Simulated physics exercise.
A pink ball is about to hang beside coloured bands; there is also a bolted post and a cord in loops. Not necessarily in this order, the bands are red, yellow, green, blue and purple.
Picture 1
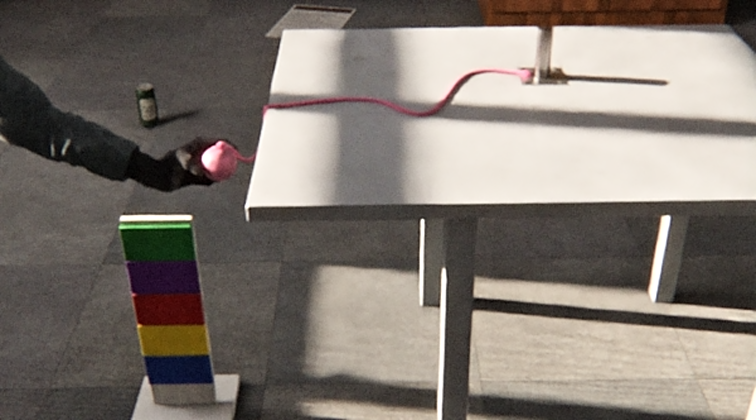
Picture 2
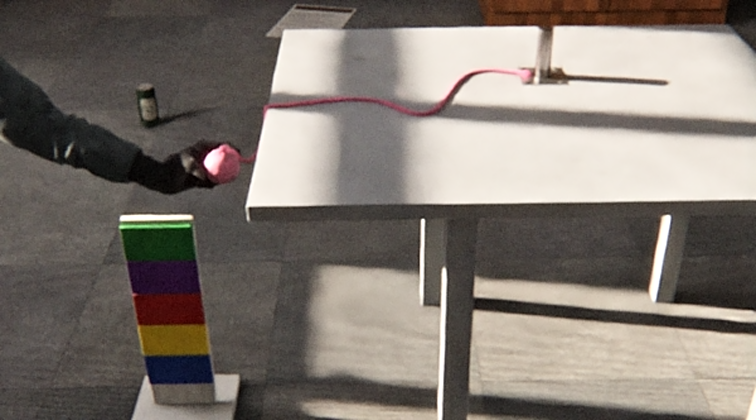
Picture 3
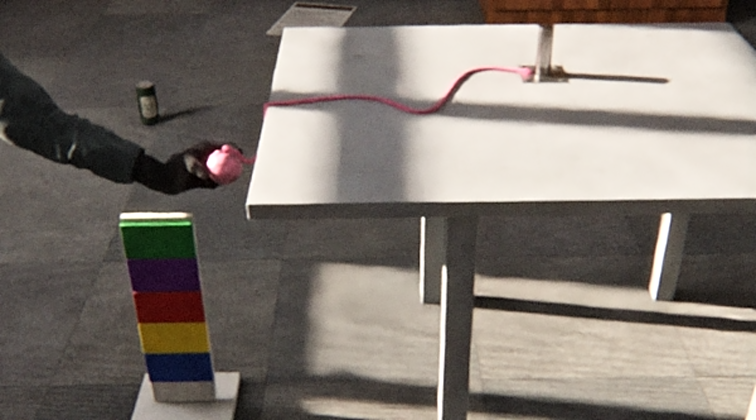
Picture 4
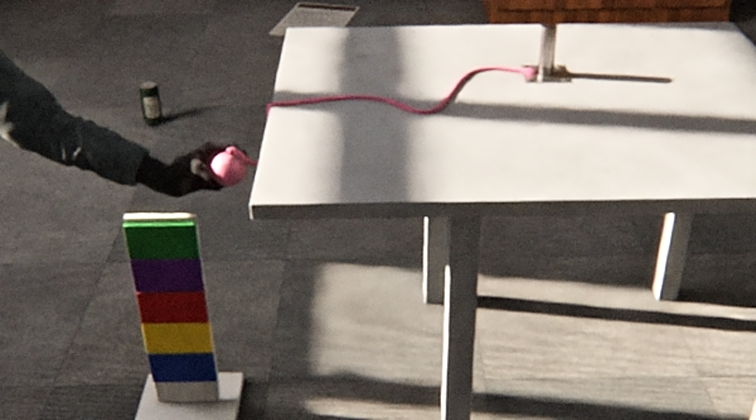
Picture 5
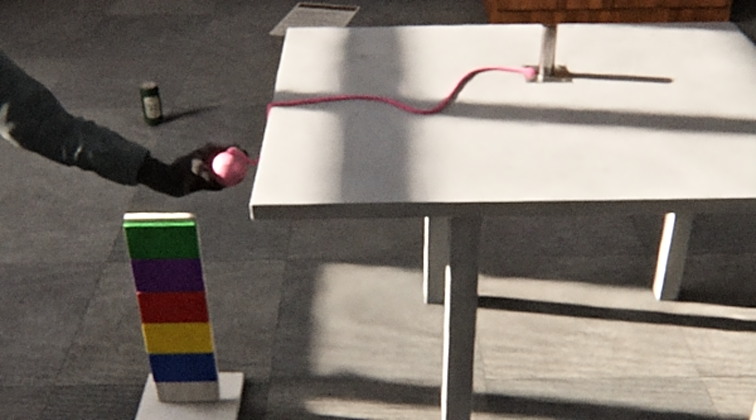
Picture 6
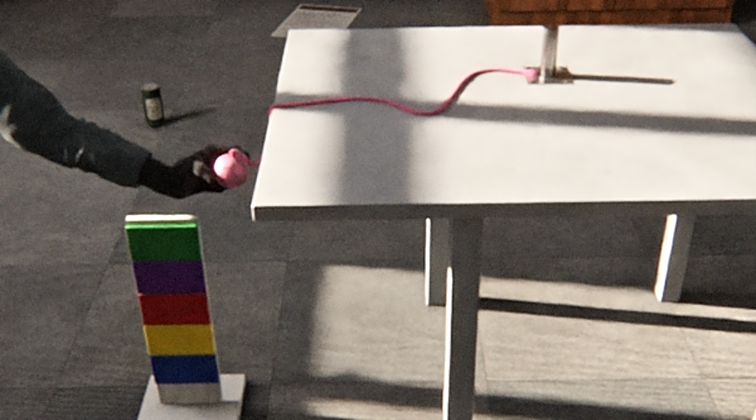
A gloved hand holds a pink ball on a cord beside a table, barely moving right.
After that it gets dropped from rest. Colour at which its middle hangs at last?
The purple one.
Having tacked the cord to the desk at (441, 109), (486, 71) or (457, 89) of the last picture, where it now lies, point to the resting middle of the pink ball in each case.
It ends up near (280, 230) the first time, (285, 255) the second and (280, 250) the third.
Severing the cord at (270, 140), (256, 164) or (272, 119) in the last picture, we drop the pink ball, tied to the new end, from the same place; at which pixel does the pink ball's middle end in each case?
The pixels are (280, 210) for the first, (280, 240) for the second and (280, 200) for the third.
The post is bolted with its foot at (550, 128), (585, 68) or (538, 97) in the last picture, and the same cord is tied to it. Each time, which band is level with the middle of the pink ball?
Result 1: Red. Result 2: Green. Result 3: Red.
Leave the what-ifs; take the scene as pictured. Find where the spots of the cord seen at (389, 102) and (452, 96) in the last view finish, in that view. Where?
End points: Roughly (320, 96); roughly (415, 87).
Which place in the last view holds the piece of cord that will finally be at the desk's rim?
(345, 100), approximately.
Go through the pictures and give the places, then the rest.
Pink ball (220, 164); green (158, 245); purple (163, 278); red (169, 311); yellow (174, 341); blue (178, 371), in the first picture.
Pink ball (222, 167); cord through (495, 71) (451, 91) (404, 110) (333, 100) (267, 122), in the second picture.
Pink ball (225, 167), in the third picture.
Pink ball (229, 169); cord through (498, 69) (454, 89) (407, 108) (336, 98) (270, 121), in the fourth picture.
Pink ball (230, 169), in the fifth picture.
Pink ball (232, 171); cord through (500, 70) (456, 91) (409, 110) (338, 100) (272, 122), in the sixth picture.
Early on, ball near (244, 265); level with purple.
Midway, ball near (303, 264); level with purple.
Near the end, ball near (277, 255); level with purple.
Finally, ball near (284, 259); level with purple. The purple one.
